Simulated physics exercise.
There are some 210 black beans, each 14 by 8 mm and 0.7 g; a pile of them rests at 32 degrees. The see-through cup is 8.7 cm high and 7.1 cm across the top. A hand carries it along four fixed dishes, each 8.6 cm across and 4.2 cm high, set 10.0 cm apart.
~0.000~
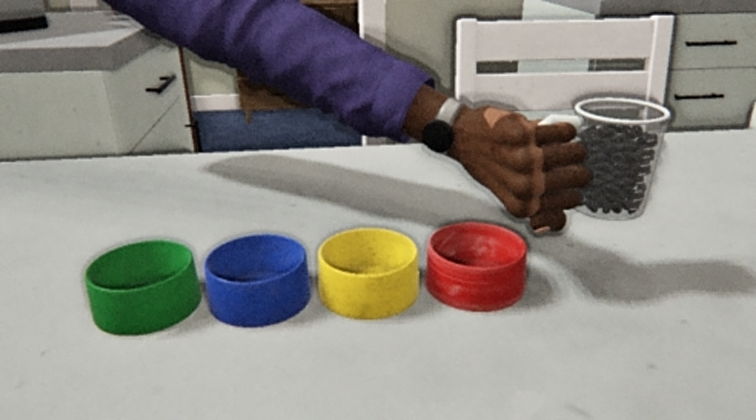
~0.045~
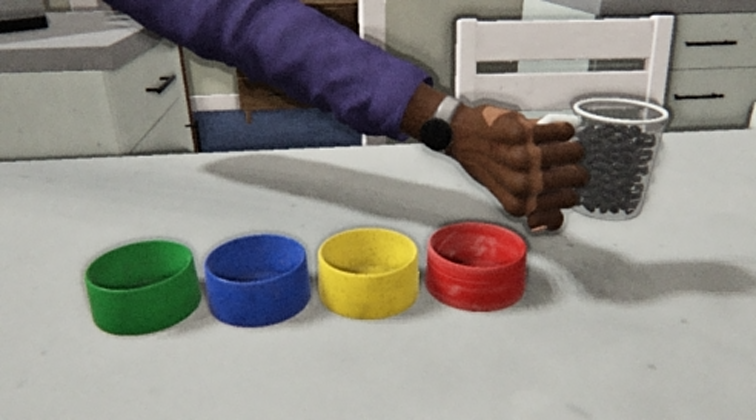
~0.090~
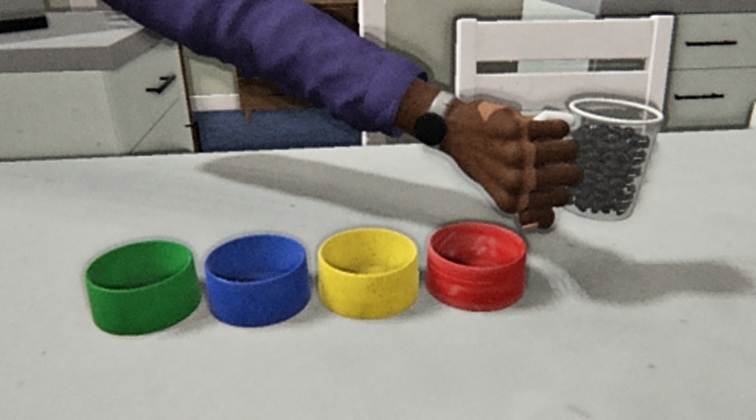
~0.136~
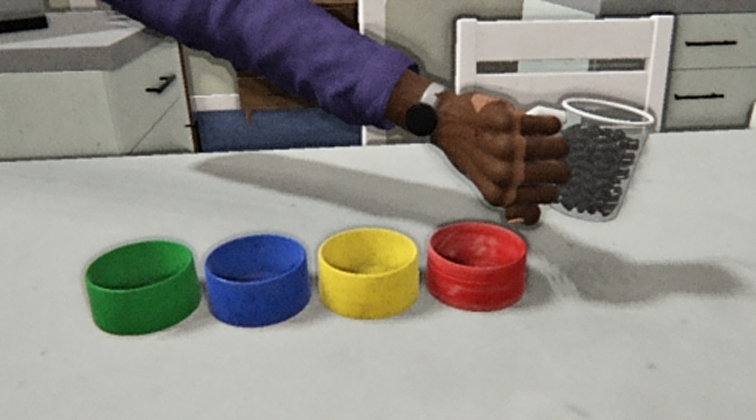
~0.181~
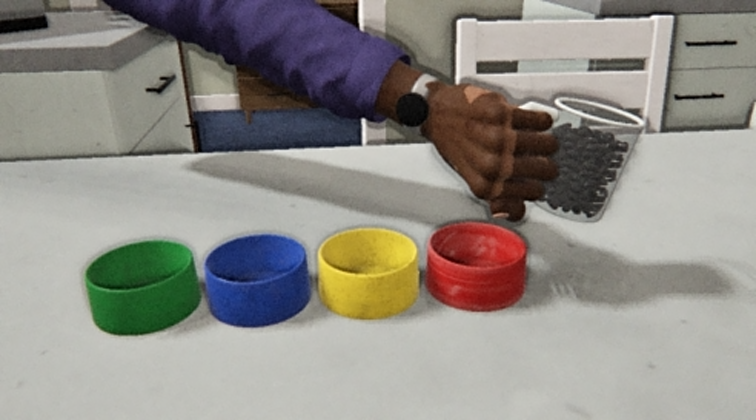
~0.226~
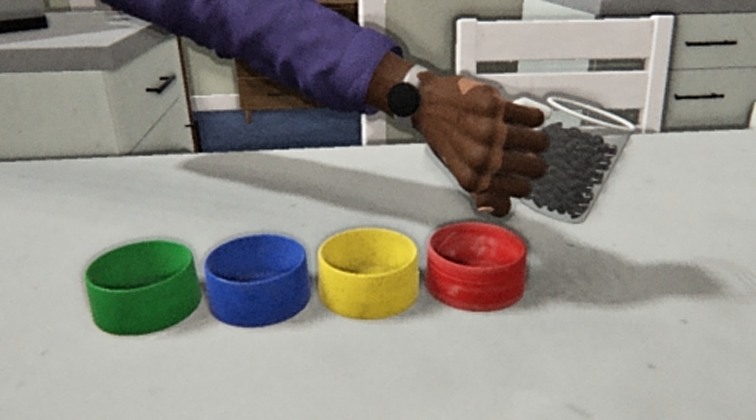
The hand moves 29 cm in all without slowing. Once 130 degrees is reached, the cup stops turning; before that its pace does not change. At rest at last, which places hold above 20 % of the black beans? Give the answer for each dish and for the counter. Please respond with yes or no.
Red dish no, blue dish no, green dish no, yellow dish yes, counter yes.
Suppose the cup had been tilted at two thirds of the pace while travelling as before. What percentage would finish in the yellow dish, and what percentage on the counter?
I'd expect yellow to end at 80 and the counter at 20.
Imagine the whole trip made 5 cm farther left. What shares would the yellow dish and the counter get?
Yellow 10; counter 10.
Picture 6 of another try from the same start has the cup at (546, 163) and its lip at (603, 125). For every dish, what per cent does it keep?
Red: 0 / blue: 0 / green: 0 / yellow: 70.
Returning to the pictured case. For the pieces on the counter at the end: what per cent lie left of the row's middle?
About 50 percent.
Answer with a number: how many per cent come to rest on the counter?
35 %.
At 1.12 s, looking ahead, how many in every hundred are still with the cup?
It comes to about 95 percent.
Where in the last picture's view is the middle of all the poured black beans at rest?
Look around (353, 280) in the last picture.
Then, at 0.76 s, tilt 70 degrees; cup holds 100 %.
After 1.12 s, tilt 106 degrees; cup holds 95 %.
Then, at 1.57 s, tilt 130 degrees; cup holds 0 %, yellow 65 %.
In the end, at 2.7 s, red 0 %, blue 0 %, green 0 %, yellow 65 %, counter 35 %.
